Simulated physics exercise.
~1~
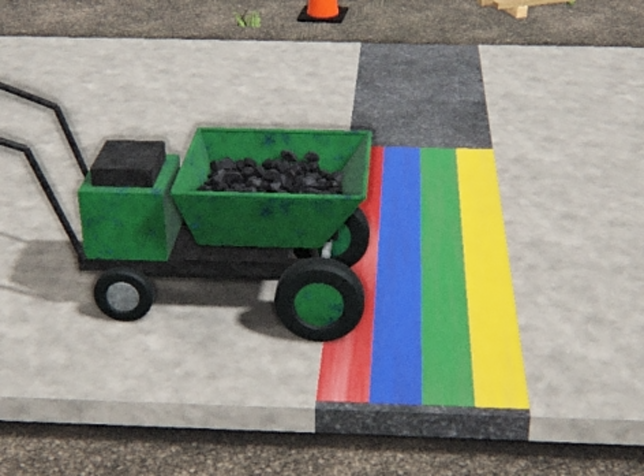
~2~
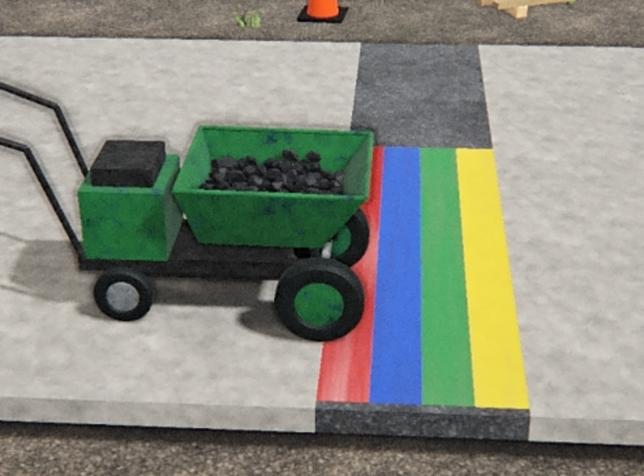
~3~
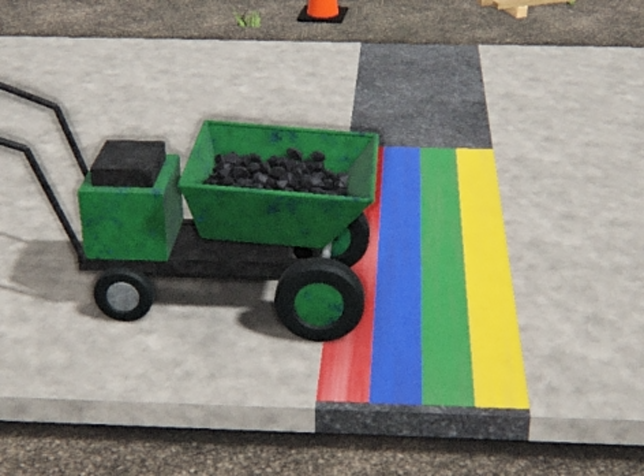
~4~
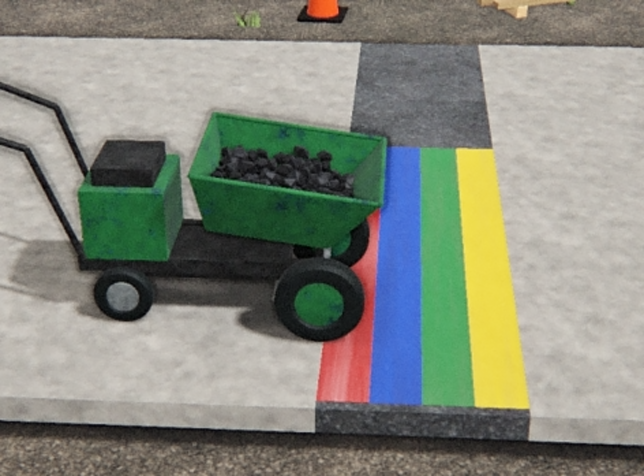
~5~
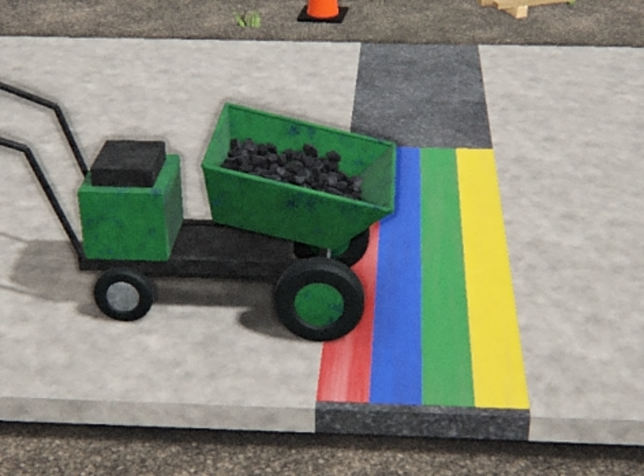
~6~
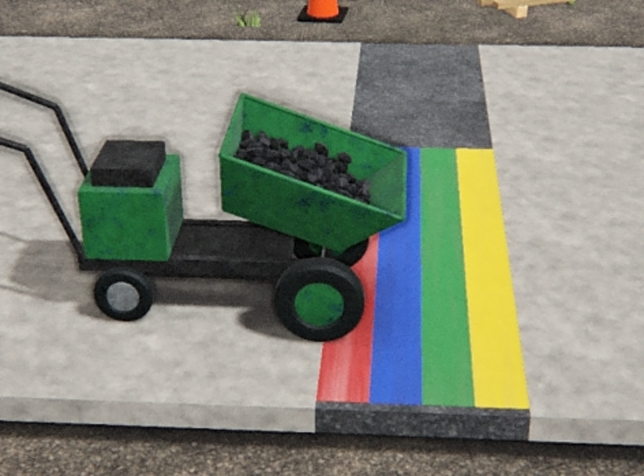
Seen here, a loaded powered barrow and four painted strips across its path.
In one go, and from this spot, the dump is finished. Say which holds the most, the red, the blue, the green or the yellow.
I would say the yellow one.
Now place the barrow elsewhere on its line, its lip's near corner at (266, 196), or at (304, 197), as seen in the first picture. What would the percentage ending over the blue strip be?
First some 40, then 30 per cent.
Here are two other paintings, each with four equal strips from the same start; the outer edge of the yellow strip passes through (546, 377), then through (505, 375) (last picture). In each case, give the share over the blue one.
0 per cent, then 0 per cent, roughly.
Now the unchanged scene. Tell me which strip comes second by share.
Runner-up - the strip in green.
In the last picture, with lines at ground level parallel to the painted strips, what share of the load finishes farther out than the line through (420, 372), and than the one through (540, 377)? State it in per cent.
I'd say about 70 and about 10 in a hundred.
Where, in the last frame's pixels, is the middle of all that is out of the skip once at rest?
(484, 302).
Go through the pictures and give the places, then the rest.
Lip of the skip (364, 198), level; top of the load (279, 184), lumps of coal; red strip (345, 366); blue strip (396, 367); green strip (447, 369); yellow strip (499, 371), in the first picture.
Lip of the skip (366, 199), level; top of the load (280, 184), in the second picture.
Lip of the skip (372, 201), tipped barely; top of the load (284, 182), in the third picture.
Lip of the skip (380, 205), tipped a little; top of the load (252, 180), in the fourth picture.
Lip of the skip (391, 211), tipped a little; top of the load (251, 177), in the fifth picture.
Lip of the skip (403, 220), tipped clearly; top of the load (263, 171); red strip (345, 366); blue strip (396, 367); green strip (447, 369); yellow strip (499, 371), in the sixth picture.
Just after the last frame, skip tipped steeply; every one in the skip.
A moment on, skip tipped right over; the larger part in the skip; about a tenth over the green strip; about a tenth over the yellow strip; just a few off the paint.
Further on, skip tipped right over; roughly a third in the skip; roughly a quarter over the green strip; roughly a third over the yellow strip; about a tenth off the paint.
When it is over, skip tipped right over; roughly a quarter in the skip; not one over the red strip; not one over the blue strip; roughly a quarter over the green strip; roughly a third over the yellow strip; about a tenth off the paint.
